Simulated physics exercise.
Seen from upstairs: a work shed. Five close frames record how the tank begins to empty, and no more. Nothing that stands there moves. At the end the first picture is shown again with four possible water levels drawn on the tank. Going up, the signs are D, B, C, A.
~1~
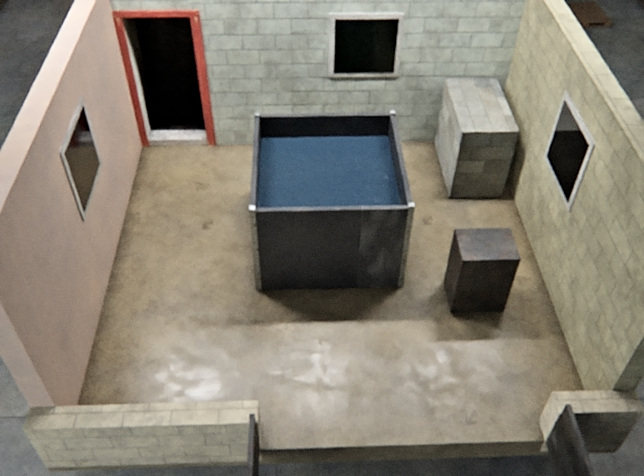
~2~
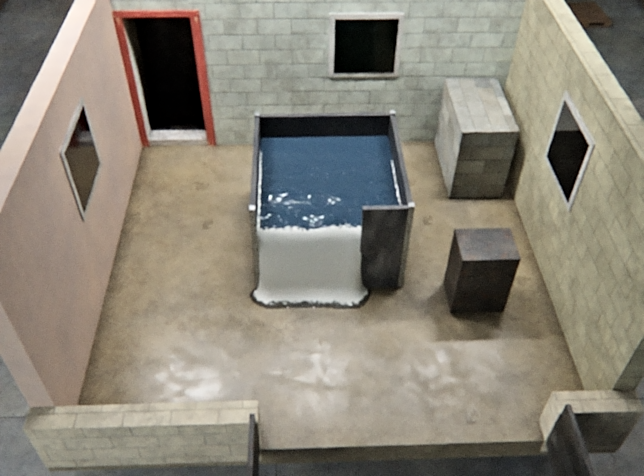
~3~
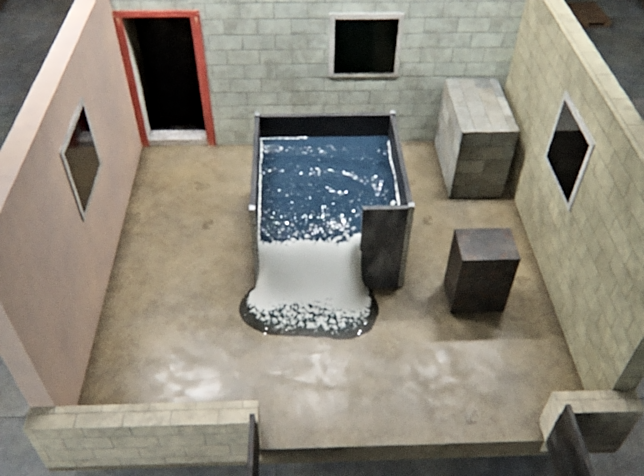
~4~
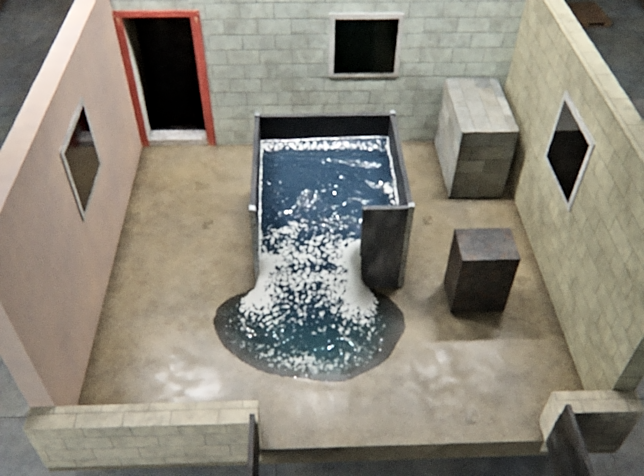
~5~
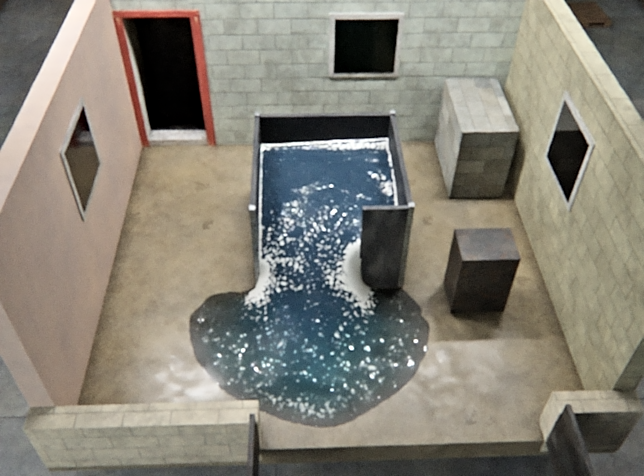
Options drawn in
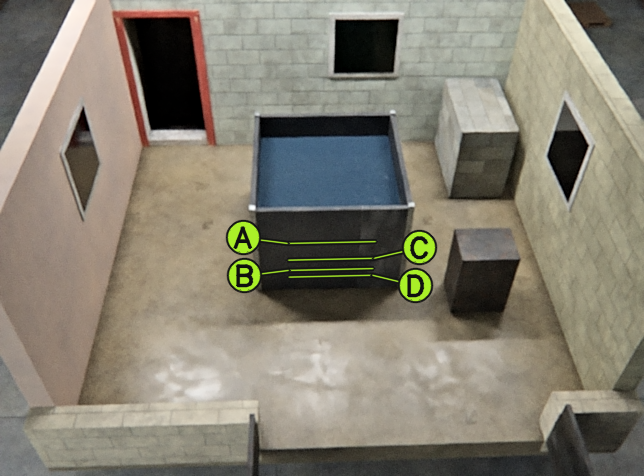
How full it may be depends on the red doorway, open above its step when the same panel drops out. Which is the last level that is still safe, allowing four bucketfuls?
Choose A.
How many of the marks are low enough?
All of the four.
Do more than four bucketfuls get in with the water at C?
No, not at all.
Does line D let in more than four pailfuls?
No, that is safe.
On the marked copy, A at (331, 242); B at (330, 269); C at (331, 259); D at (330, 276); from the bottom up D, B, C, A.
With A, a bucket or two gets in.
With B, nothing gets over.
With C, nothing gets over.
With D, nothing gets over.
